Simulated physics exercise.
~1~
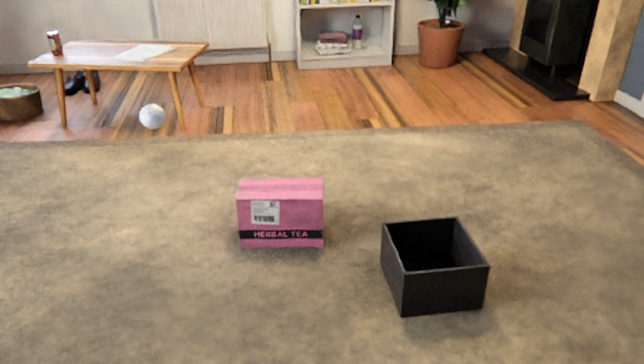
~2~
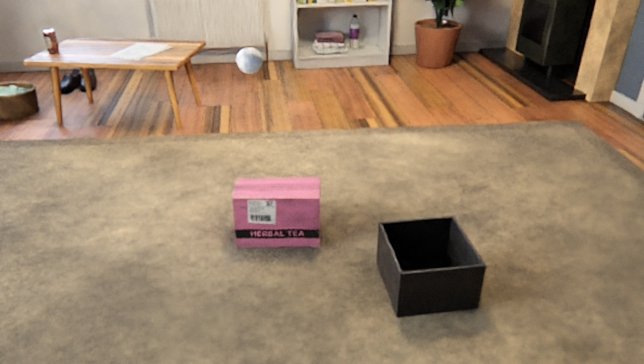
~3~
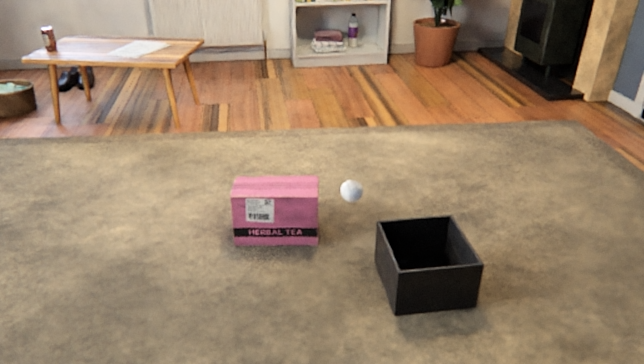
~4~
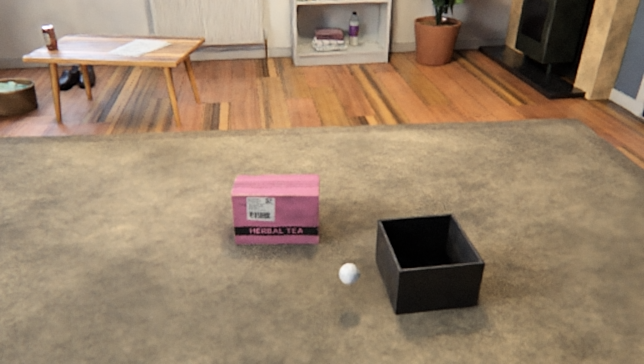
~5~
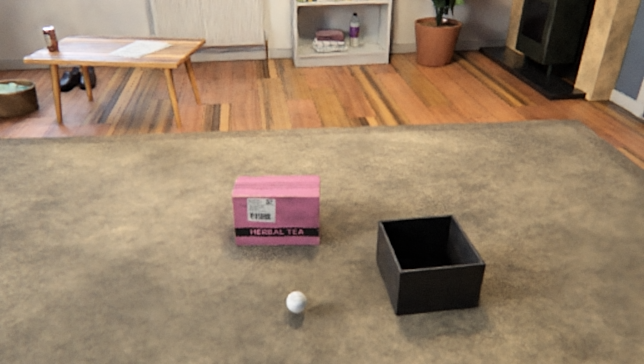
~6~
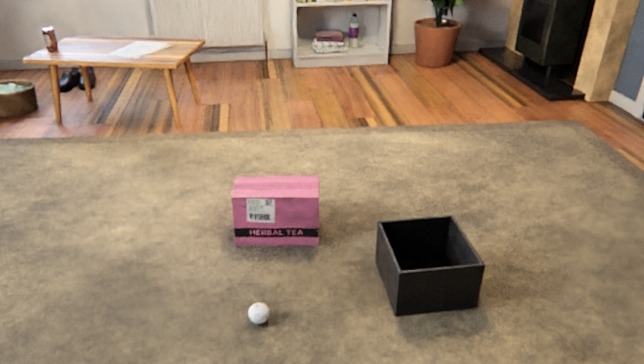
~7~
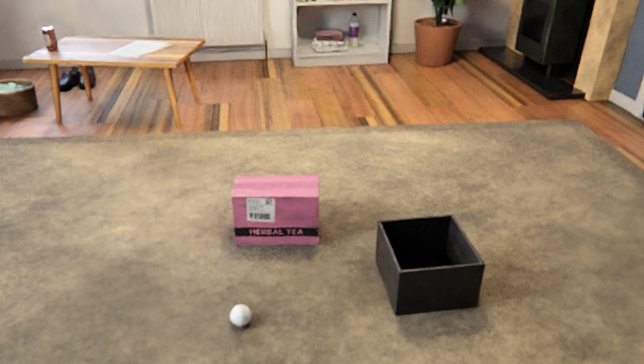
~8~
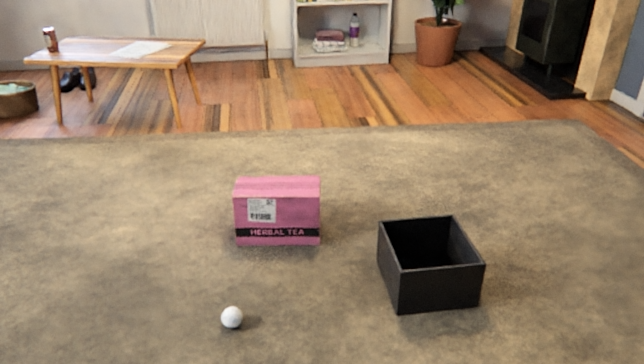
A large beige-brown rug covers most of the floor of a living room, seen from slightly above, with a wooden table, a white shelf, a potted plant and a dark stove behind it. A pink herbal tea box stands near the middle, and an open black box sits to its right. A small white ball-like object flies in from the left, rises, then drops between the two boxes. It comes down beside the black box's left side, missing the opening, and heads left toward the viewer. Slowing, it ends on the rug in front of the pink box, outside the black one.
